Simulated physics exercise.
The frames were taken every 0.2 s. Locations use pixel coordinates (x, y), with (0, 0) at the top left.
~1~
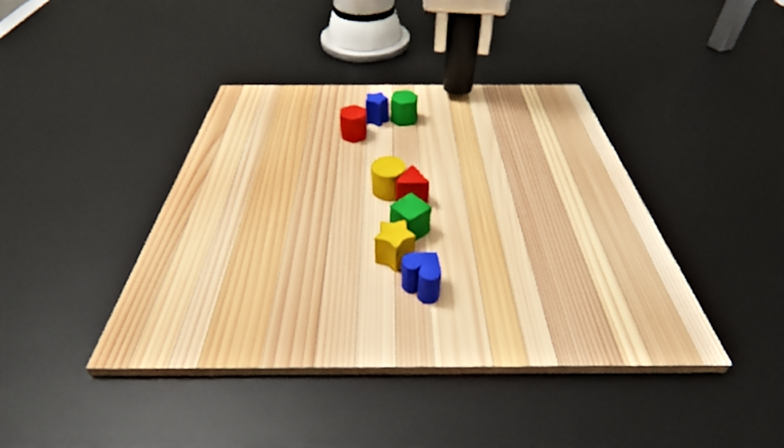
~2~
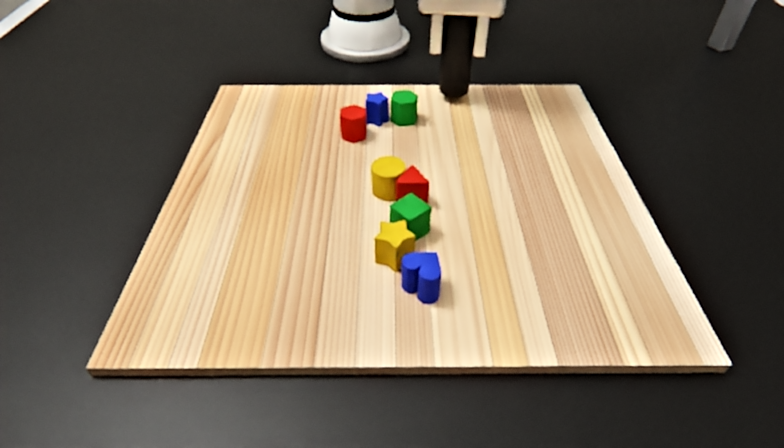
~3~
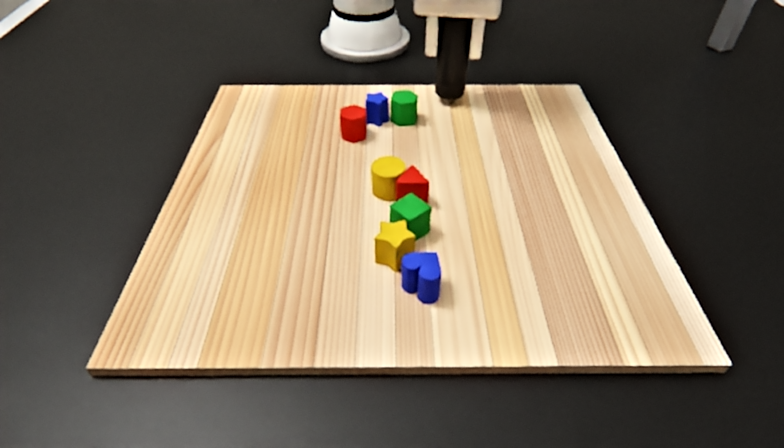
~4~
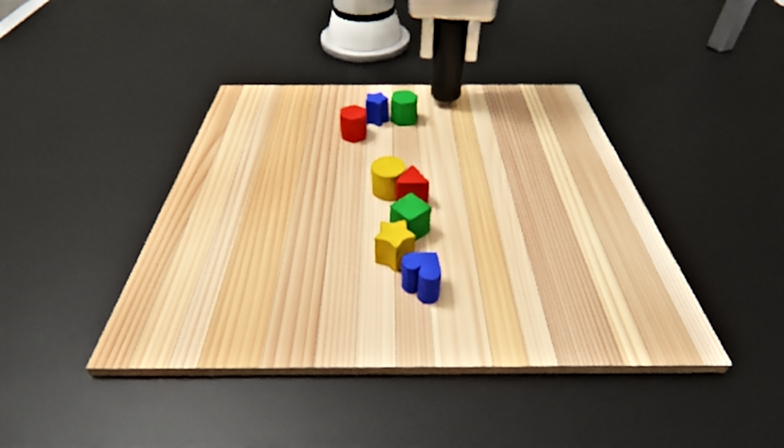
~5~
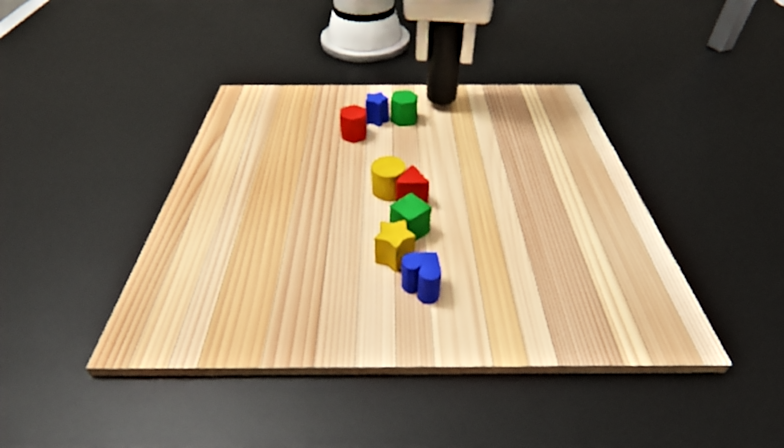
A robot arm moves its black rod slightly left near the still, colored blocks.
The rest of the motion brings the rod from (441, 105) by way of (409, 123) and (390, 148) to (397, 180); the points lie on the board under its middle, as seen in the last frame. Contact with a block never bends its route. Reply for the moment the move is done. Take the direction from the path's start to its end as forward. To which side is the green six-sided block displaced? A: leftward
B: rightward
B (rightward)
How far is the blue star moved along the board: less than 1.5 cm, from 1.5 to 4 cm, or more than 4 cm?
Result: 1.5-4 cm.
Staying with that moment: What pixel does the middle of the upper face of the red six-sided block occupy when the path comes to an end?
My estimate: (334, 115).
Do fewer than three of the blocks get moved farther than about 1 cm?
Answer: No.
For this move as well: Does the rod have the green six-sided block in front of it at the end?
It seems not.
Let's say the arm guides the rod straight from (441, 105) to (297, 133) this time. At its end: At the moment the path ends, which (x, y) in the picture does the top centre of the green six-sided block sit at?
It will likely be found at (378, 111).
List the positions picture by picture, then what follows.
In the first frame, tip of the rod at (458, 88), middles of tops, red six-sided block at (353, 112), blue star at (376, 97), yellow circular block at (389, 166), green six-sided block at (404, 96), red triangular block at (413, 176).
In the second frame, rod at (454, 91), nothing pushed.
In the third frame, rod at (450, 93), nothing pushed.
In the fourth frame, rod at (445, 95), nothing pushed.
In the fifth frame, rod at (441, 98), red six-sided block at (353, 112), blue star at (376, 97), yellow circular block at (389, 166), green six-sided block at (404, 96), red triangular block at (413, 176).
What follows on the original path. One third of the way, rod at (408, 115); blue star at (360, 97), turned 55° clockwise; green six-sided block at (381, 104), turned 25° clockwise.
Two thirds of the way, rod at (390, 140); red six-sided block at (334, 115); blue star at (358, 97), turned 70° clockwise; green six-sided block at (361, 111), turned 60° clockwise.
At the end, rod at (397, 172); red six-sided block at (334, 115); blue star at (358, 97), turned 70° clockwise; yellow circular block at (386, 177); green six-sided block at (361, 111), turned 60° clockwise; red triangular block at (415, 179), turned 15° anticlockwise.
